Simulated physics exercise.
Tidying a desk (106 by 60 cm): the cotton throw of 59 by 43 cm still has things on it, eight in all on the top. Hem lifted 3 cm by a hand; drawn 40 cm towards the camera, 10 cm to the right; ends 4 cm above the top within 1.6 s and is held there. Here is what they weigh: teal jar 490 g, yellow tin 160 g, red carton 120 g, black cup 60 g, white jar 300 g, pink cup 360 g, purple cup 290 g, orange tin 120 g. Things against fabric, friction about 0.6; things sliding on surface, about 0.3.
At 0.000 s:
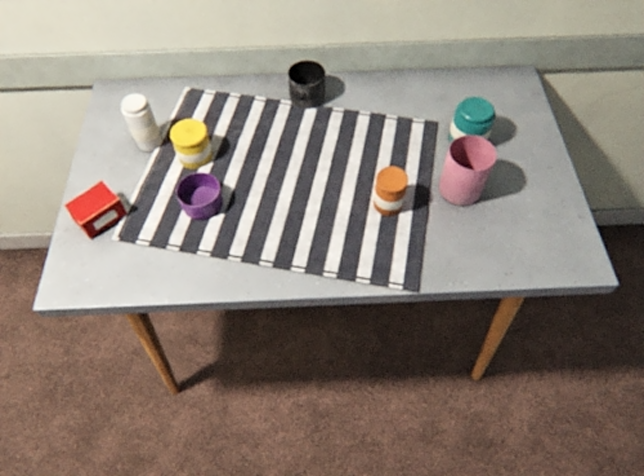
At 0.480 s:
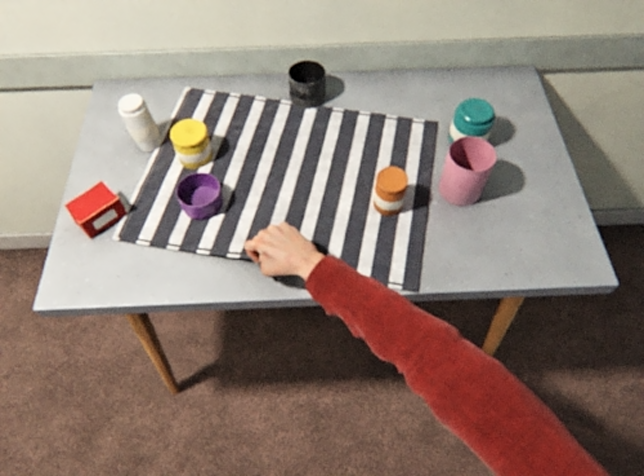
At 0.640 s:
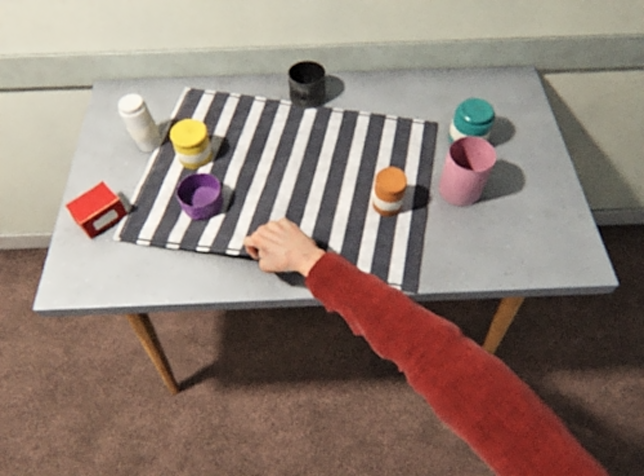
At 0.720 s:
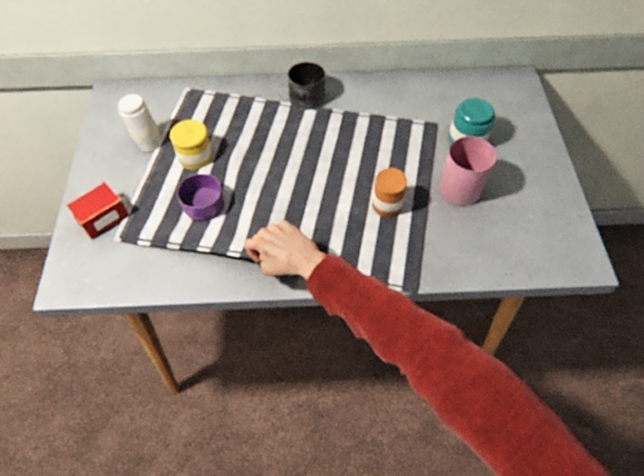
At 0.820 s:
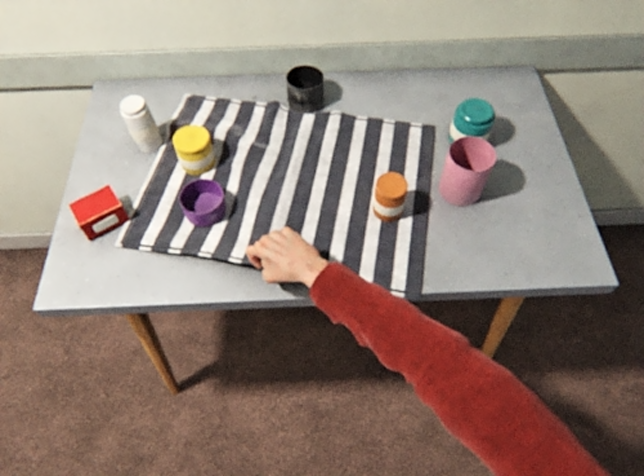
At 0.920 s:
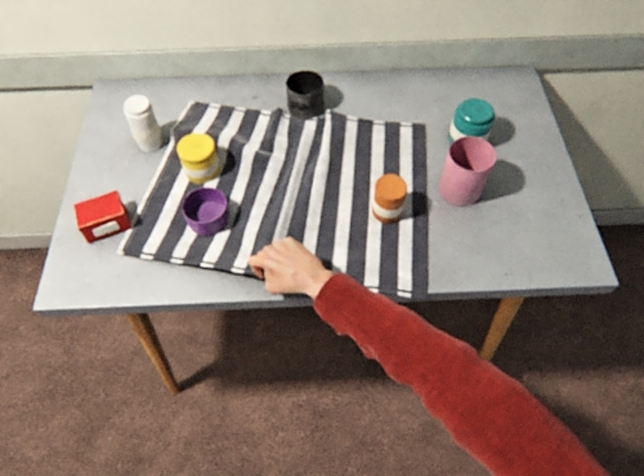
In this clip, a red-sleeved hand reaches in, grips the near edge of a striped cloth on a desk holding jars, cups and a red carton, then tugs it slightly toward the viewer, shifting some items a little as wrinkles form.
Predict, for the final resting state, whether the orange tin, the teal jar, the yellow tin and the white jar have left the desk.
Outcome: I reckon the orange tin won't survive up there, I reckon the teal jar will survive up there, I reckon the yellow tin won't survive up there, I reckon the white jar will survive up there.
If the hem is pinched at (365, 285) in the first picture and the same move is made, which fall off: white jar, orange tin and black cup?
In that case: White jar remains, orange tin falls off, black cup remains.
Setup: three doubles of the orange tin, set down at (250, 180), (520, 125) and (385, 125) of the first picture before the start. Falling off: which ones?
Going through the three spots as listed: Ends up off the top, holds its spot and holds its spot.
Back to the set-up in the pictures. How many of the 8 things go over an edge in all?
My count is 3.
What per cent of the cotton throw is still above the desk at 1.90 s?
I'd estimate close to 20 per cent.
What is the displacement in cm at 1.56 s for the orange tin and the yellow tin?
The orange tin is 15 cm out, the yellow tin 30 cm.
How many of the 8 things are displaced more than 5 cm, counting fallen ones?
All told, 5.
At 1.2 s, 90 % of the cotton throw is still over the top; yellow tin 15 cm off its start, orange tin 7 cm off its start, purple cup 14 cm off its start.
At 1.6 s, 65 % of the cotton throw is still over the top; yellow tin 28 cm off its start, orange tin 16 cm off its start, purple cup 27 cm off its start.
At 1.9 s, 20 % of the cotton throw is still over the top; yellow tin over the edge, orange tin over the edge, purple cup over the edge.
At 2.2 s, 5 % of the cotton throw is still over the top; yellow tin over the edge, orange tin over the edge, purple cup over the edge.
At 3.8 s, 0 % of the cotton throw is still over the top; yellow tin over the edge, orange tin over the edge, white jar 0 cm off its start at (134, 104), teal jar 0 cm off its start at (477, 109).
